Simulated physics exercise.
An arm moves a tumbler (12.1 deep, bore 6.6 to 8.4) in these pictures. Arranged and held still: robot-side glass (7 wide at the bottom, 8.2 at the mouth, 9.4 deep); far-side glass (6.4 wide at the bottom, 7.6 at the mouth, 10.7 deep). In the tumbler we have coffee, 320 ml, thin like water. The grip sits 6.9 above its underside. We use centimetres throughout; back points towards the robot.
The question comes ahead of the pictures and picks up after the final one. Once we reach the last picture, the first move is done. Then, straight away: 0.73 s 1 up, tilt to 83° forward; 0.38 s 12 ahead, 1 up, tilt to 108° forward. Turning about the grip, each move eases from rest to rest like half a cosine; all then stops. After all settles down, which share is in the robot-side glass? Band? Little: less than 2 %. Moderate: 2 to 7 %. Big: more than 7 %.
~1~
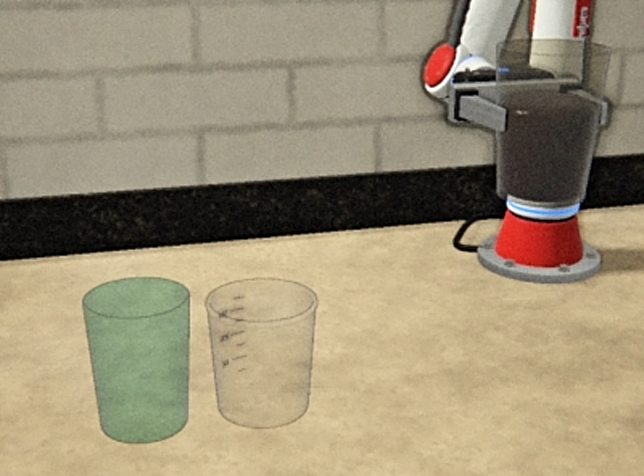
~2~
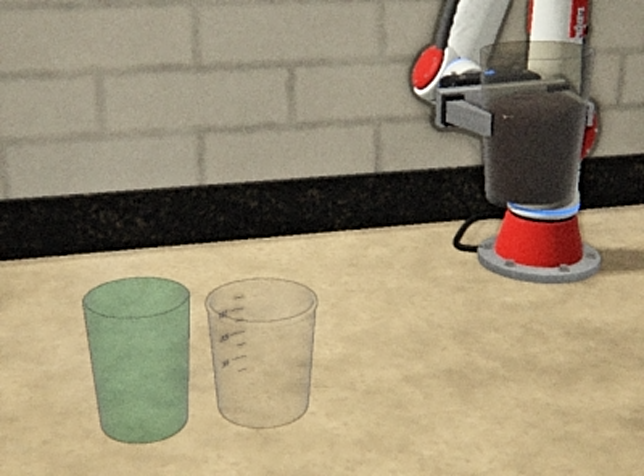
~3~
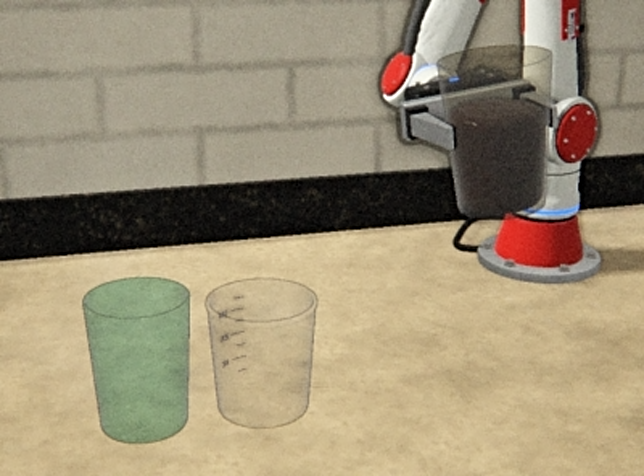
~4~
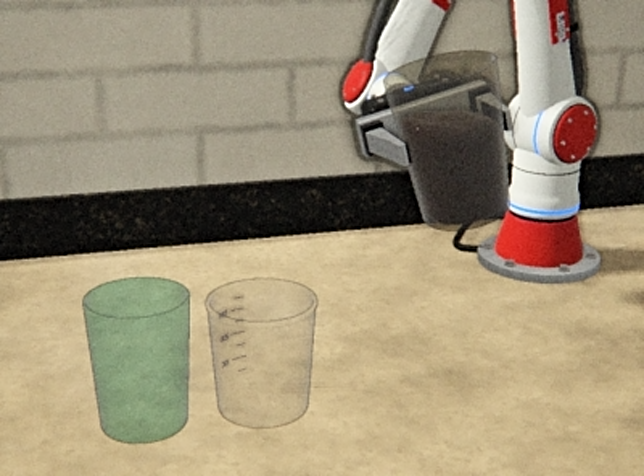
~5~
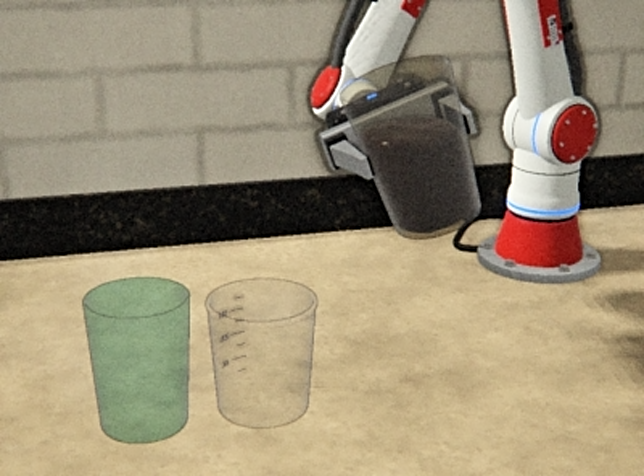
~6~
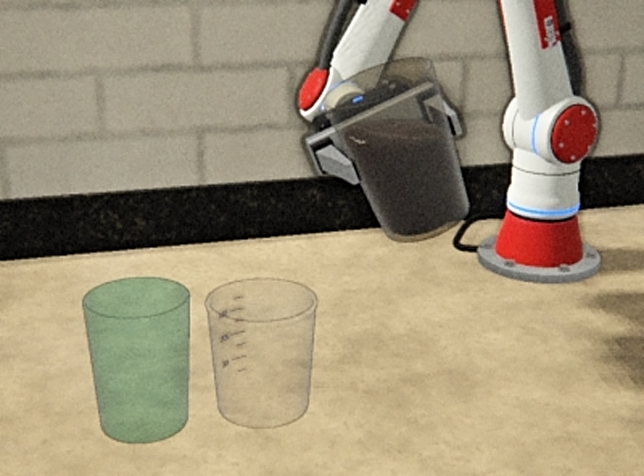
Big.
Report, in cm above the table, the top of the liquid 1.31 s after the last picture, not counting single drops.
Height: Roughly 15 cm.
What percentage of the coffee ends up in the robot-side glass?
I reckon close to 35 in a hundred.
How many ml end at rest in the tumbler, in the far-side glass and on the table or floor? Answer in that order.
The amounts come to around 0, 80 and 120 ml respectively.
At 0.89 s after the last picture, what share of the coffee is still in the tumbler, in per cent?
Around 55 percent is still there.
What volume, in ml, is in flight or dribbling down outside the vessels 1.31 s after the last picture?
Some 15 ml.
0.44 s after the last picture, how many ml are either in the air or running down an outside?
I'd guess about 0 ml.
Then, 0.44 s later, tilted 63° forward, liquid up to 24 above the table; 315 ml in the tumbler.
Then, 0.89 s later, tilted 92° forward, liquid up to 24 above the table; 175 ml in the tumbler, 120 ml in the robot-side glass, 20 ml in the air or running down outside.
Then, 1.31 s later, tilted 108° forward, liquid up to 41 above the table; 110 ml in the robot-side glass, 105 ml on the table or floor, 85 ml in the far-side glass, 15 ml in the air or running down outside.
Then, 2.11 s later, tilted 108° forward, liquid up to 3 above the table; 125 ml on the table or floor, 110 ml in the robot-side glass, 85 ml in the far-side glass.
At rest, 125 ml on the table or floor, 110 ml in the robot-side glass, 85 ml in the far-side glass. That is 35 % in the robot-side glass.
